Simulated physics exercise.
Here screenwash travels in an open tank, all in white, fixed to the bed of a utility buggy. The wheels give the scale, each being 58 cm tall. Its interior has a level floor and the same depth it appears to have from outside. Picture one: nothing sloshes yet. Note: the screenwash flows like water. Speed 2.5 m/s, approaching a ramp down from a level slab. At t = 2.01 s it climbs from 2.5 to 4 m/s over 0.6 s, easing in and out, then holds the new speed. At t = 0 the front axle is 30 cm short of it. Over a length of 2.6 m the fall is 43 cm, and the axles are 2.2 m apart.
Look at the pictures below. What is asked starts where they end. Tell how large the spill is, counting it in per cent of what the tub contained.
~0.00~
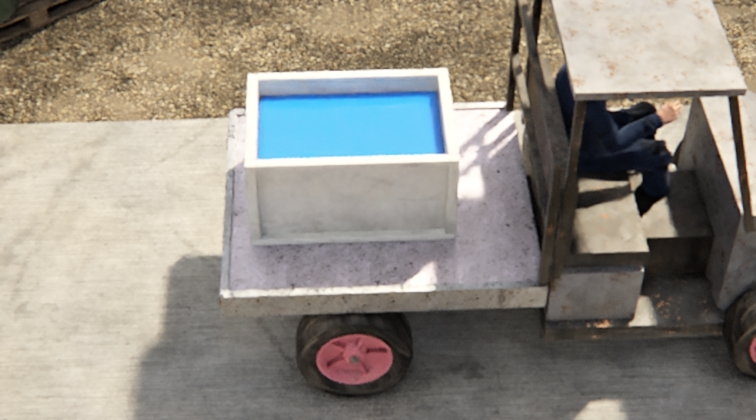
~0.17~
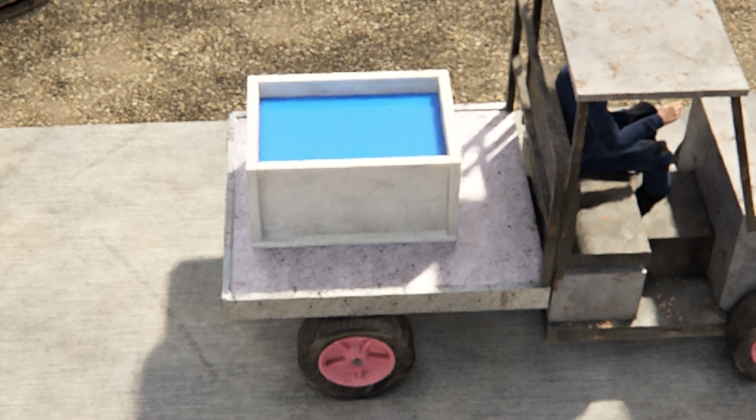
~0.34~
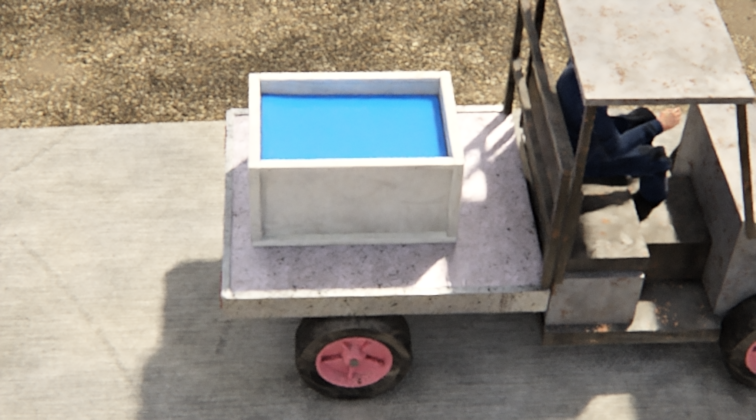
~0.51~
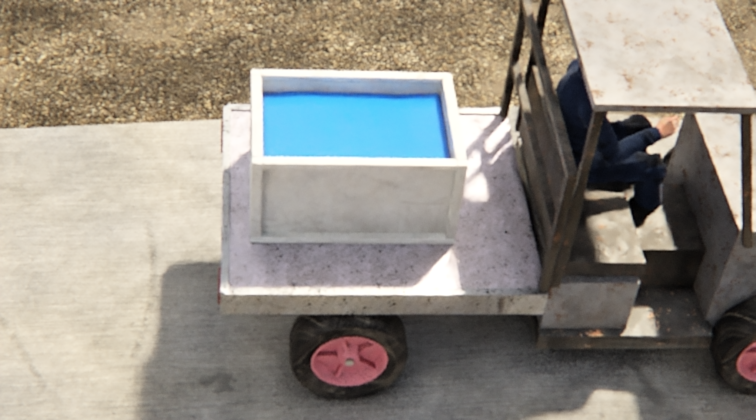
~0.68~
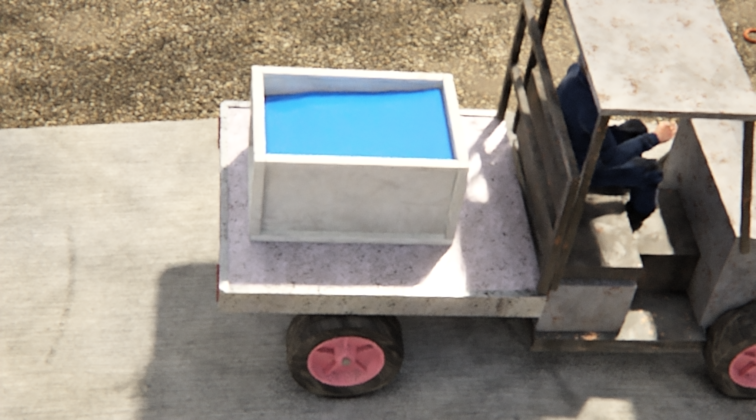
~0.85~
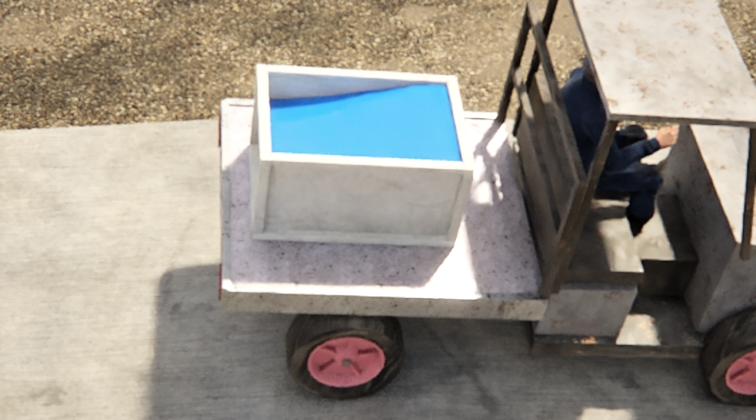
It loses close to 10 per cent.
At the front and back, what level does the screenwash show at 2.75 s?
Roughly 28 cm in front and 48 cm behind.
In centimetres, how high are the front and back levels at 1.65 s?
Roughly 40 cm in front and 38 cm behind.
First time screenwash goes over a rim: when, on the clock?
The first spill happens at roughly 1.4 s.
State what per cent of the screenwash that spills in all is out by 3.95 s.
I'd say some 80 percent by then.
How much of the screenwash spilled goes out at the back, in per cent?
Around 60 in a hundred.
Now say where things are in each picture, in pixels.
In the first frame, the surface is at (424, 99) by the front wall; at (273, 103) by the back wall; it lies level with the rim line; the front is on the right, levels are read along the far wall; a wheel hub at (355, 366).
In the second frame, the surface is at (424, 100) by the front wall; at (274, 105) by the back wall; it lies level with the rim line.
In the third frame, the surface is at (426, 103) by the front wall; at (275, 101) by the back wall; it lies level with the rim line; the tub is 2° nose down.
In the fourth frame, the surface is at (427, 101) by the front wall; at (277, 101) by the back wall; it lies level with the rim line; the tub is 4° nose down.
In the fifth frame, the surface is at (428, 98) by the front wall; at (277, 103) by the back wall; it climbs 5° towards the front; the tub is 6° nose down.
In the sixth frame, the surface is at (434, 94) by the front wall; at (280, 108) by the back wall; it climbs 11° towards the front; a wheel hub at (347, 369); the tub is 8° nose down.
After 1.65 s the surface is 40 cm up at the front and 38 cm at the back; 1 per cent is out, over the front.
After 2.75 s the surface is 28 cm up at the front and 48 cm at the back; 4 per cent is out, over the back and the front.
After 3.95 s the surface is 26 cm up at the front and 46 cm at the back; 8 per cent is out, over the back and the front.
After 6.39 s 10 per cent is out, mostly over the back, some over the front, 21 of 211 litres.
